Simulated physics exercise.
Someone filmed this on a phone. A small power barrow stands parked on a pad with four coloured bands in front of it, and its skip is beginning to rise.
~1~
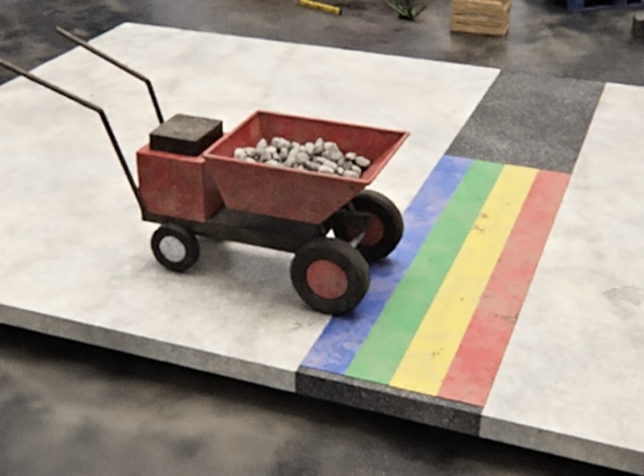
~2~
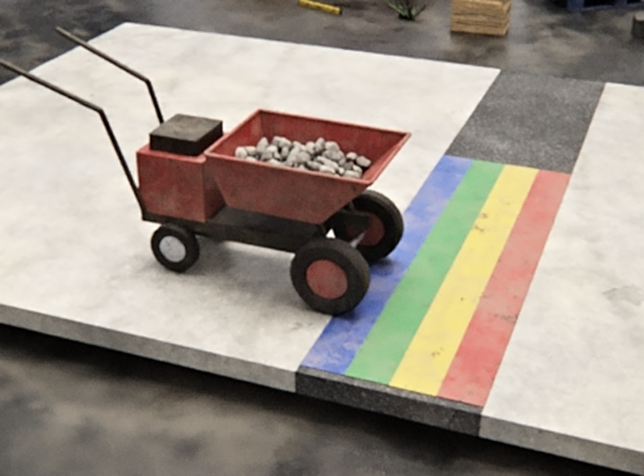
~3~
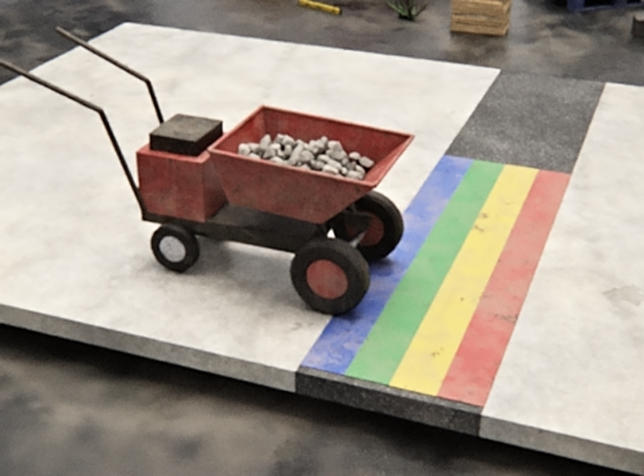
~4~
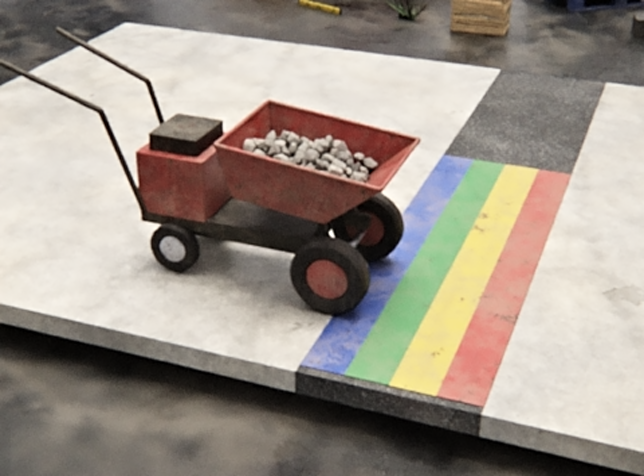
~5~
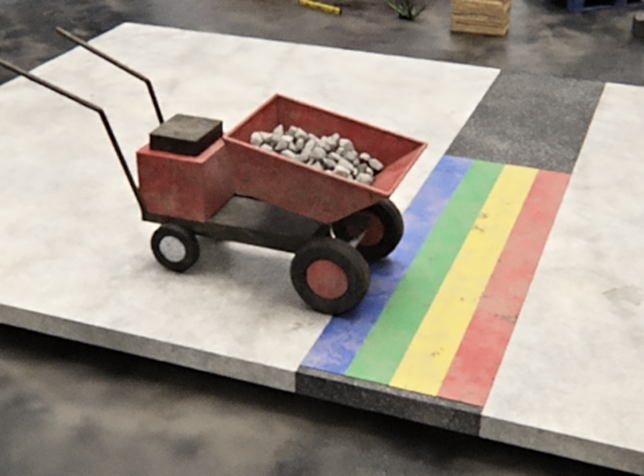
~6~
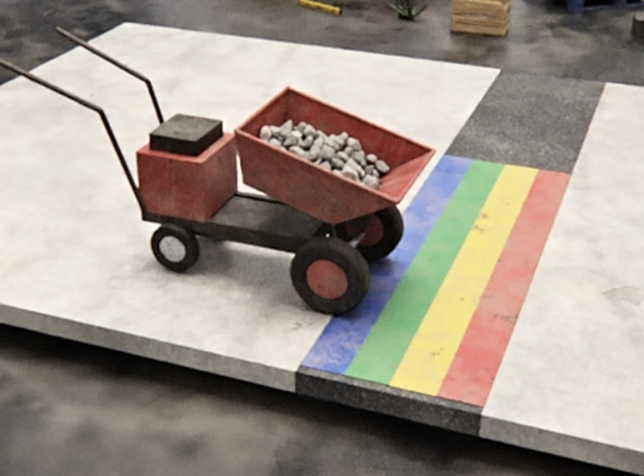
On a pale pad, a parked red barrow slowly tilts its stone-filled skip forward, toward the right.
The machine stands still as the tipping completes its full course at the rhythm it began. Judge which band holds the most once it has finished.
Most on it: Red.
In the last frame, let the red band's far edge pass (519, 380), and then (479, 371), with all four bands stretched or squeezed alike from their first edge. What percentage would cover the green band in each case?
Shares: 0 %; then 0 %.
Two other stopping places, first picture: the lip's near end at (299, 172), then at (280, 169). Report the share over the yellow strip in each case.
Roughly 30 and 20 %.
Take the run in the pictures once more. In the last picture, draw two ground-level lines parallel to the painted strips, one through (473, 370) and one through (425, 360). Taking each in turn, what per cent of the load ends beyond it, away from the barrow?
Close to 40 per cent, then close to 80 per cent.
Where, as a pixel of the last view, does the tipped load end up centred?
Near (499, 307), more or less.
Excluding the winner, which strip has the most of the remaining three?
Yellow is second.
Soon after the last picture, skip tipped steeply; all in the skip.
A little later, skip tipped right over; most in the skip; a small part over the yellow strip; a small part over the red strip.
Later still, skip tipped right over; about a quarter in the skip; a small part over the yellow strip; about a third over the red strip; about a quarter off the paint.
At rest, skip tipped right over; about a quarter in the skip; none over the blue strip; none over the green strip; a small part over the yellow strip; about a third over the red strip; about a quarter off the paint.
